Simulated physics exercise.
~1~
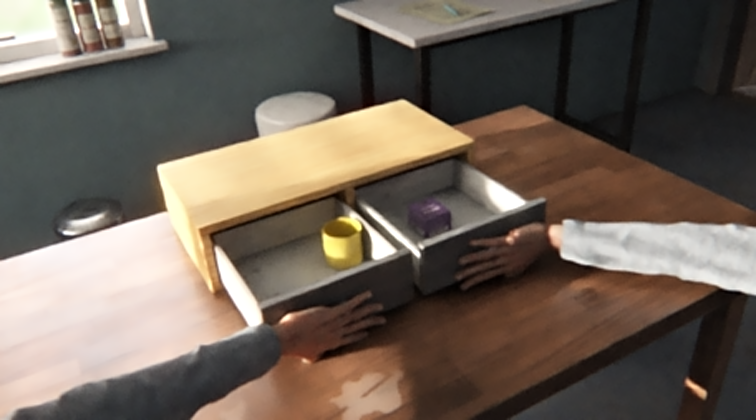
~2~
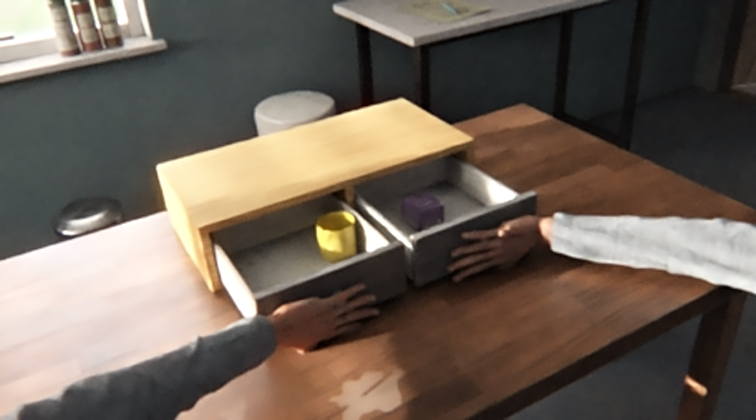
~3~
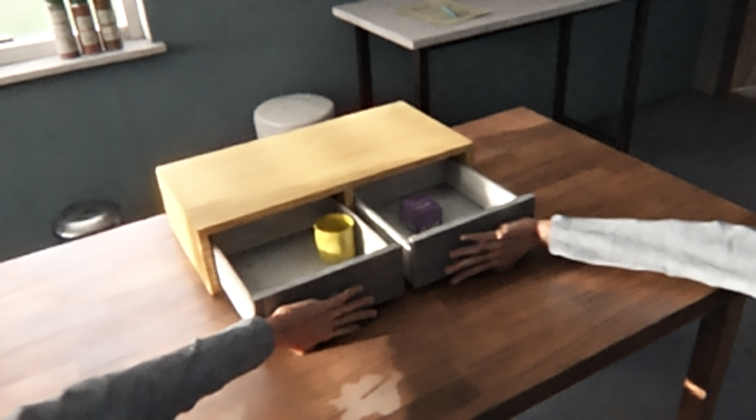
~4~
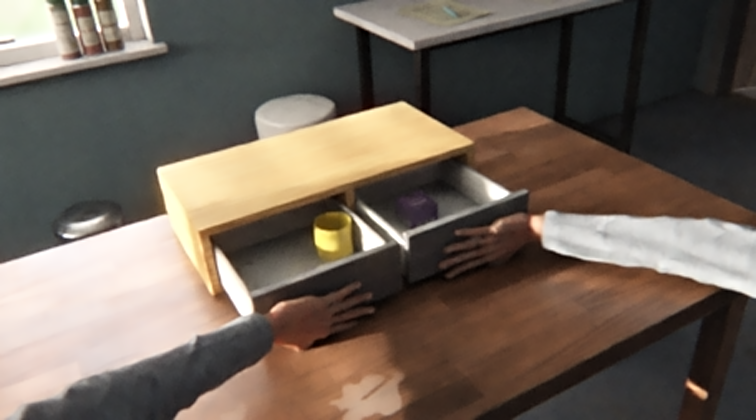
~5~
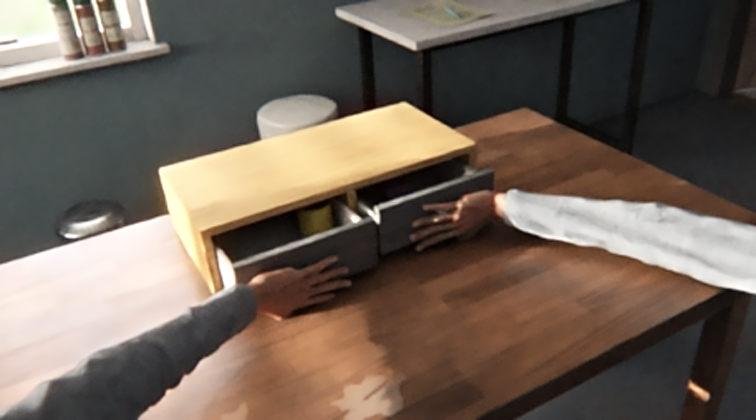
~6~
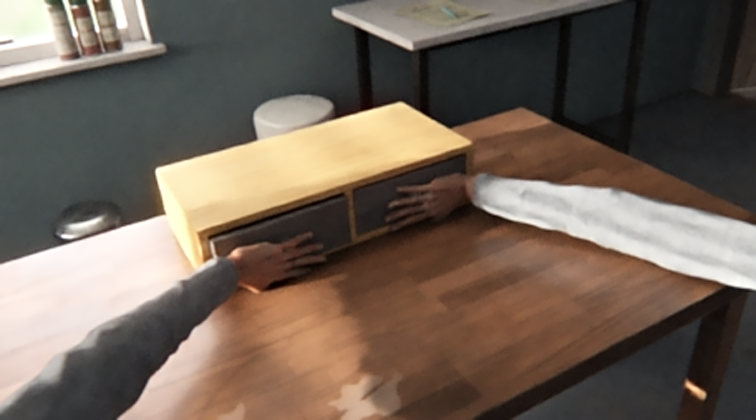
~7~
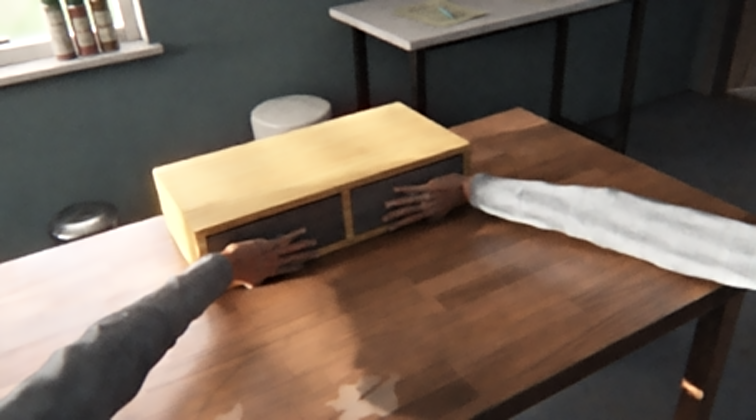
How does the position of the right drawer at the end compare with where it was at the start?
At the start the right drawer stuck out of the chest, open enough to show the purple box inside. By the end it had been pushed back and sat shut in the chest.
